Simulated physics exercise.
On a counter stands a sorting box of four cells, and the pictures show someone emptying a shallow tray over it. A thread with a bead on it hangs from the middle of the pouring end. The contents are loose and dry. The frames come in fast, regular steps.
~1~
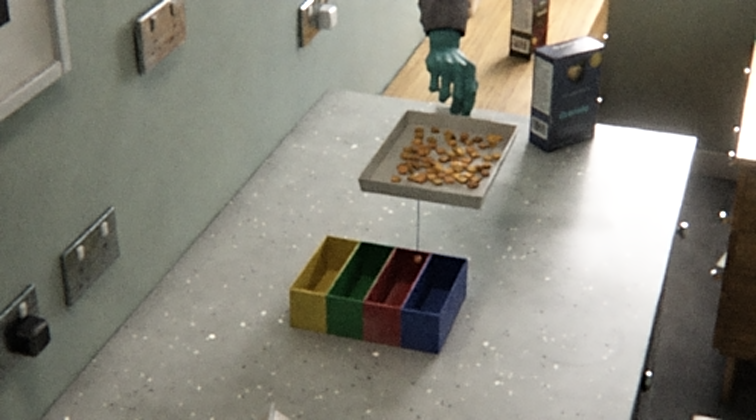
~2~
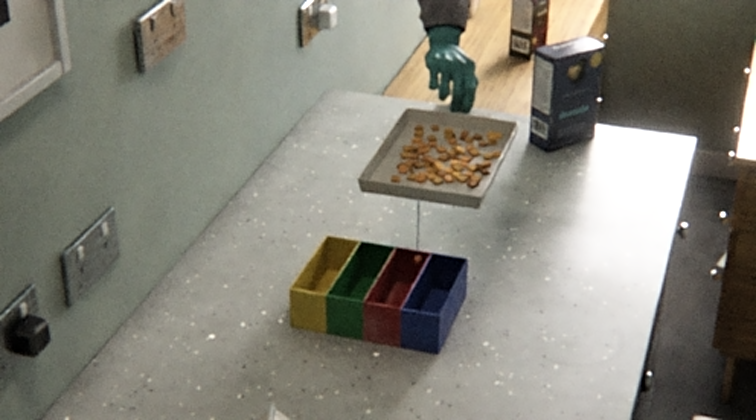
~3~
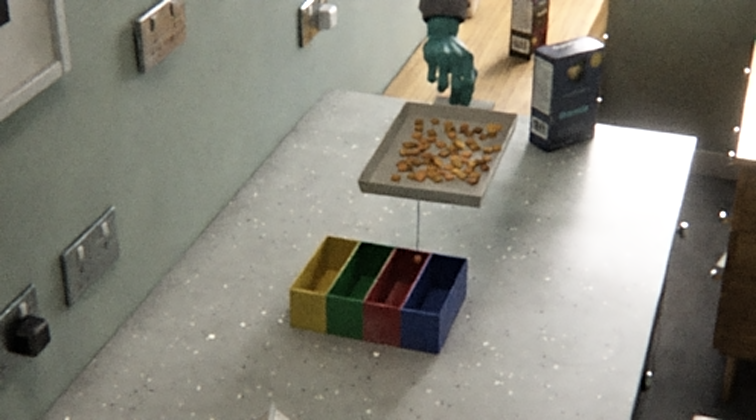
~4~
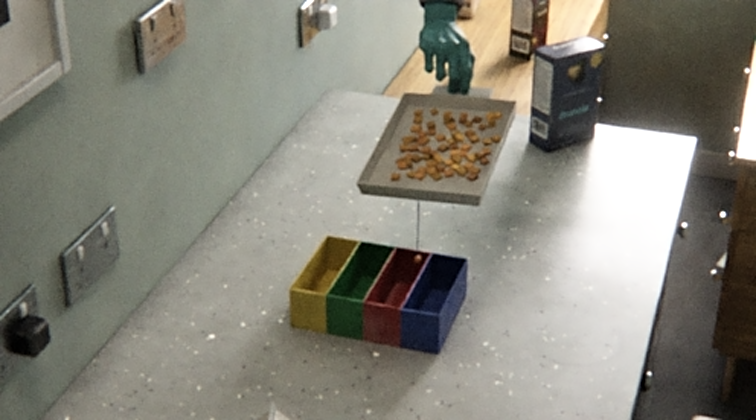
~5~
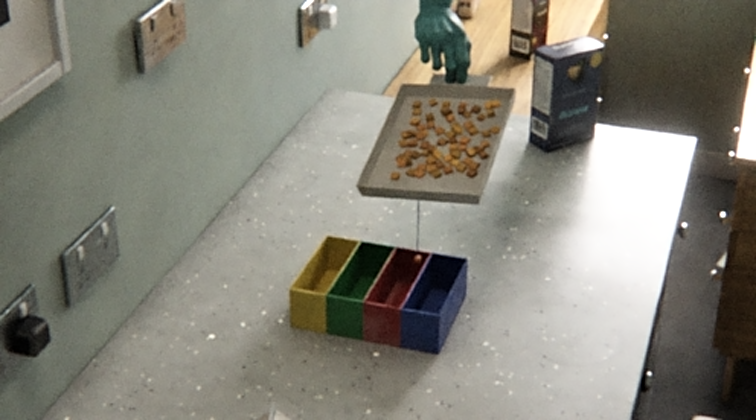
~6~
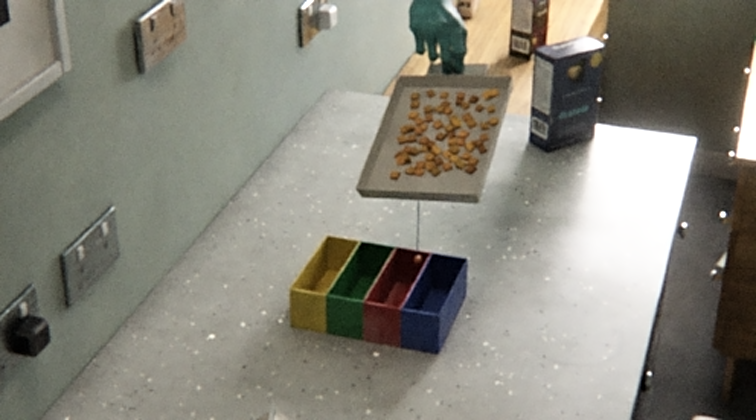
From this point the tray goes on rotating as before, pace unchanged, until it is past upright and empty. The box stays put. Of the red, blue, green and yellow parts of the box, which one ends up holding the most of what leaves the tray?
The green part holds the most.
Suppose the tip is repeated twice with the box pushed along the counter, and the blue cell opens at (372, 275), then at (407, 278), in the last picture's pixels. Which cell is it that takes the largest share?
The cell in blue, then the cell in red.
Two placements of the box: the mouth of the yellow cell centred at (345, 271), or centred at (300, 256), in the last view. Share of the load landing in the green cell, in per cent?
Respectively 50 percent and 20 percent.
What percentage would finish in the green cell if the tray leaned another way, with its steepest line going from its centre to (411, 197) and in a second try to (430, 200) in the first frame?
Lab note: Try one about 30 %, try two 10 %.
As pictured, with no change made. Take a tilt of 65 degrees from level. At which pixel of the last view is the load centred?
In the last view, the load is centred near (394, 181).
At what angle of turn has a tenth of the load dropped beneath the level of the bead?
Around 80 degrees of turn.
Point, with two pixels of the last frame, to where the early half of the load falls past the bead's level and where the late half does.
I'd say close to (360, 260) at first and close to (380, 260) later on.
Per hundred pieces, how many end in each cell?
Yellow cell: 10 %. Green cell: 60 %. Red cell: 30 %. Blue cell: 0 %.
Soon, tray tipped steeply; all on the tray.
A while on, tray tipped past a quarter turn; most on the tray; a small part in the green cell; a small part in the yellow cell; a small part in the red cell; a stray few falling or outside the box.
Towards the end, tray tipped past a quarter turn; about two thirds in the green cell; about a quarter in the red cell; a small part in the yellow cell; a stray few in the blue cell.
Finally, tray tipped past a quarter turn; about two thirds in the green cell; about a quarter in the red cell; a small part in the yellow cell; a stray few in the blue cell.
